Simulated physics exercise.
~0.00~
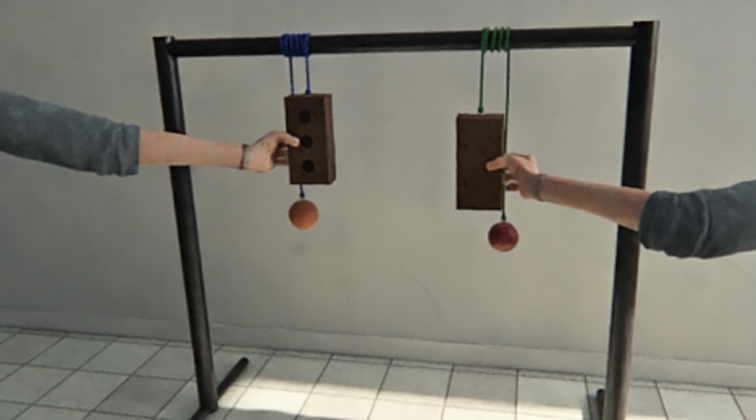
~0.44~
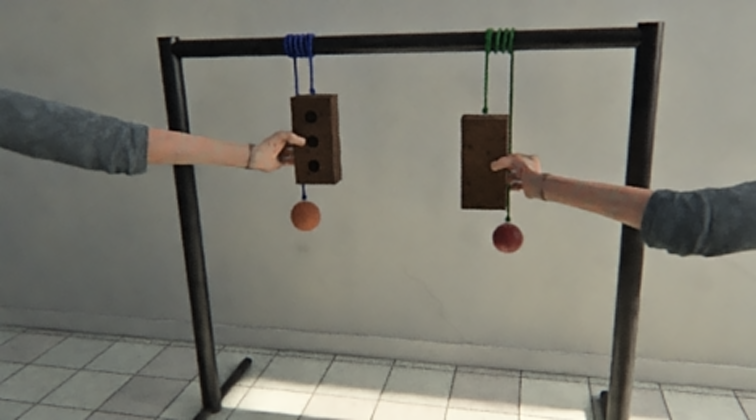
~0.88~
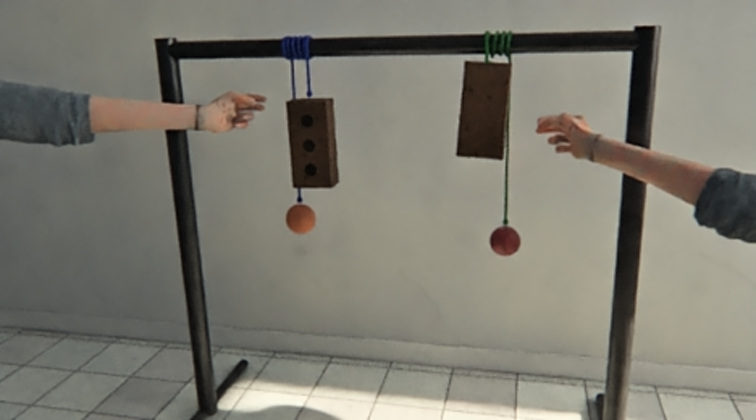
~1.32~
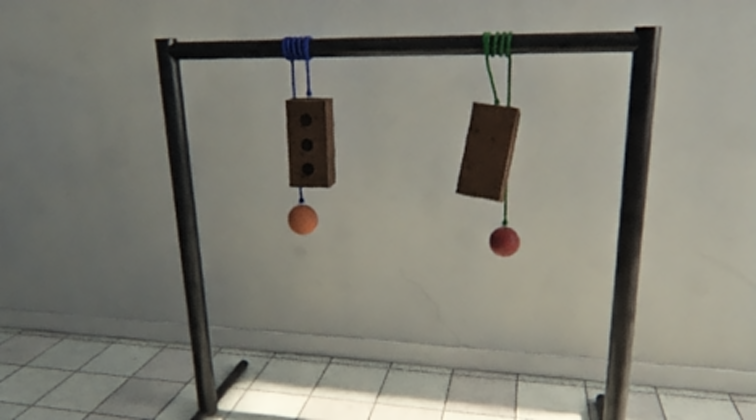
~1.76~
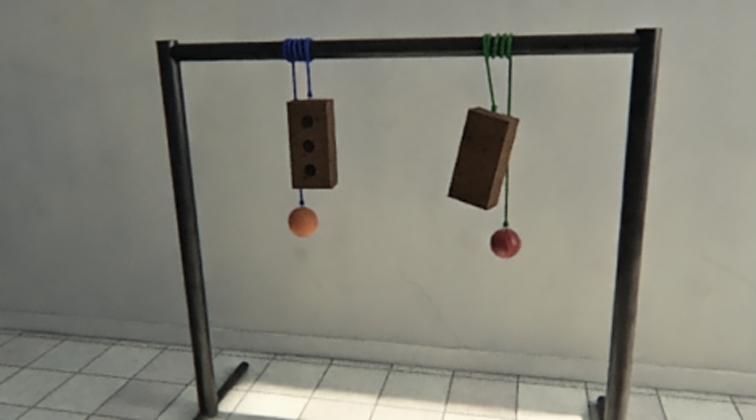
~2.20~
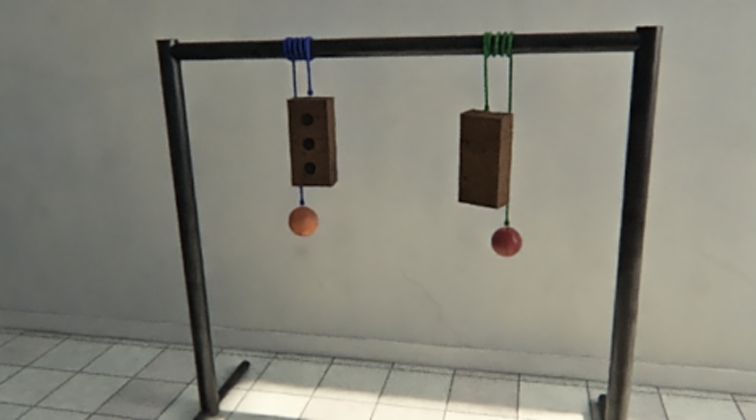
In a bare room with a pale wall and a tiled floor, a slightly swaying hand-held camera faces a dark metal rail on two posts. A blue shoelace on the left and a green one on the right loop around the rail, each carrying a brown brick, with an orange ball and a red apple-like ball hanging below. A hand grips each brick, then both let go and withdraw. The left brick barely moves, while the right one jumps up toward the rail, drops back and tilts. At the end both bricks and both balls still hang.
